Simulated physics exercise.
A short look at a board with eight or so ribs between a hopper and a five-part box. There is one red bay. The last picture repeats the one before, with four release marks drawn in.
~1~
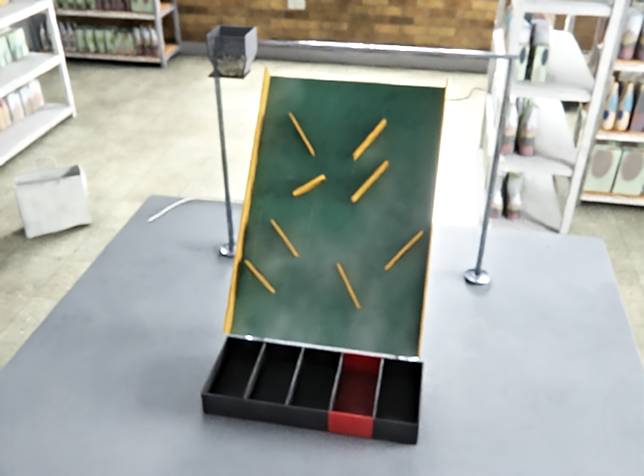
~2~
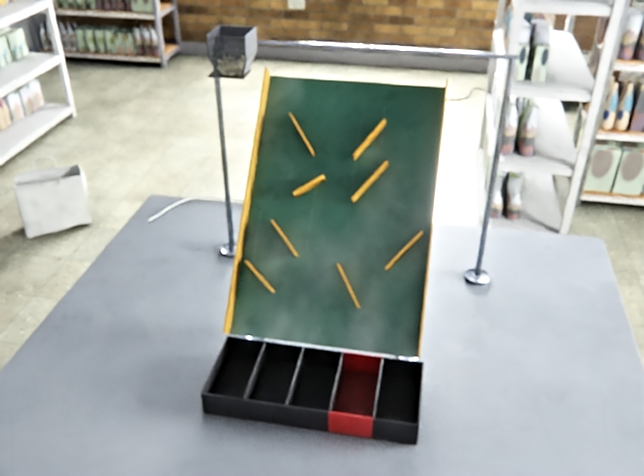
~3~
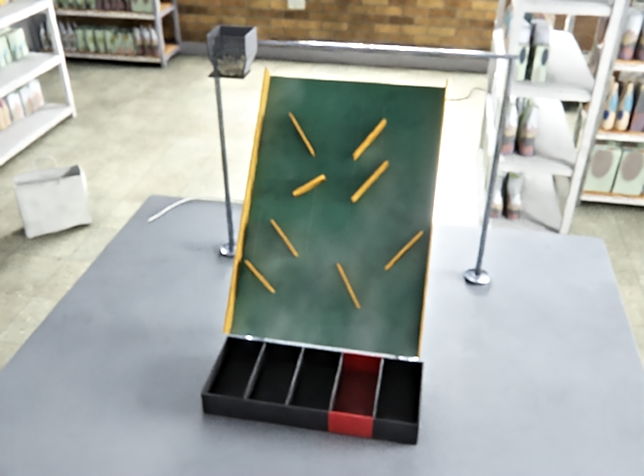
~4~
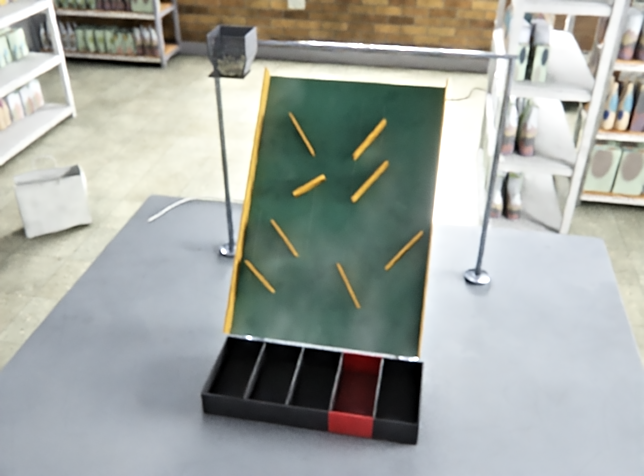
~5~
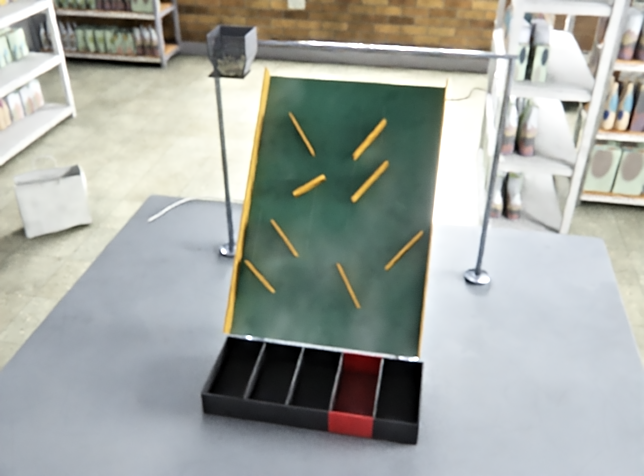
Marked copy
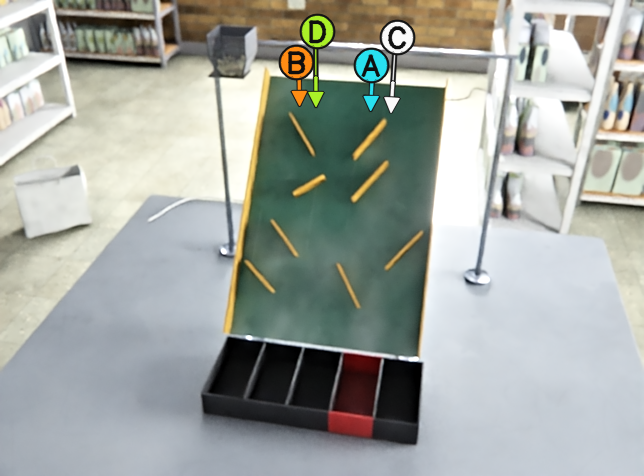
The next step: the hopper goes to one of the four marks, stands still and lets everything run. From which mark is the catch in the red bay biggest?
C beats the others.
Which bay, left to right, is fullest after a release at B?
The third from the left.
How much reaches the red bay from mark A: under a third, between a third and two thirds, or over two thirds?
It is under a third.
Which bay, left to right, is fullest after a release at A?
The second.
On the marked copy, mark A meets the board at (370, 105); mark B meets the board at (299, 100); mark C meets the board at (391, 107); mark D meets the board at (315, 101).
If A is chosen, a stray few in the red bay, nearly all in other bays, a stray few outside the box.
If B is chosen, a stray few in the red bay, most in other bays, a small part held on the board.
If C is chosen, about a quarter in the red bay, about half in other bays, a small part held on the board, a small part outside the box.
If D is chosen, a small part in the red bay, most in other bays, a small part held on the board.
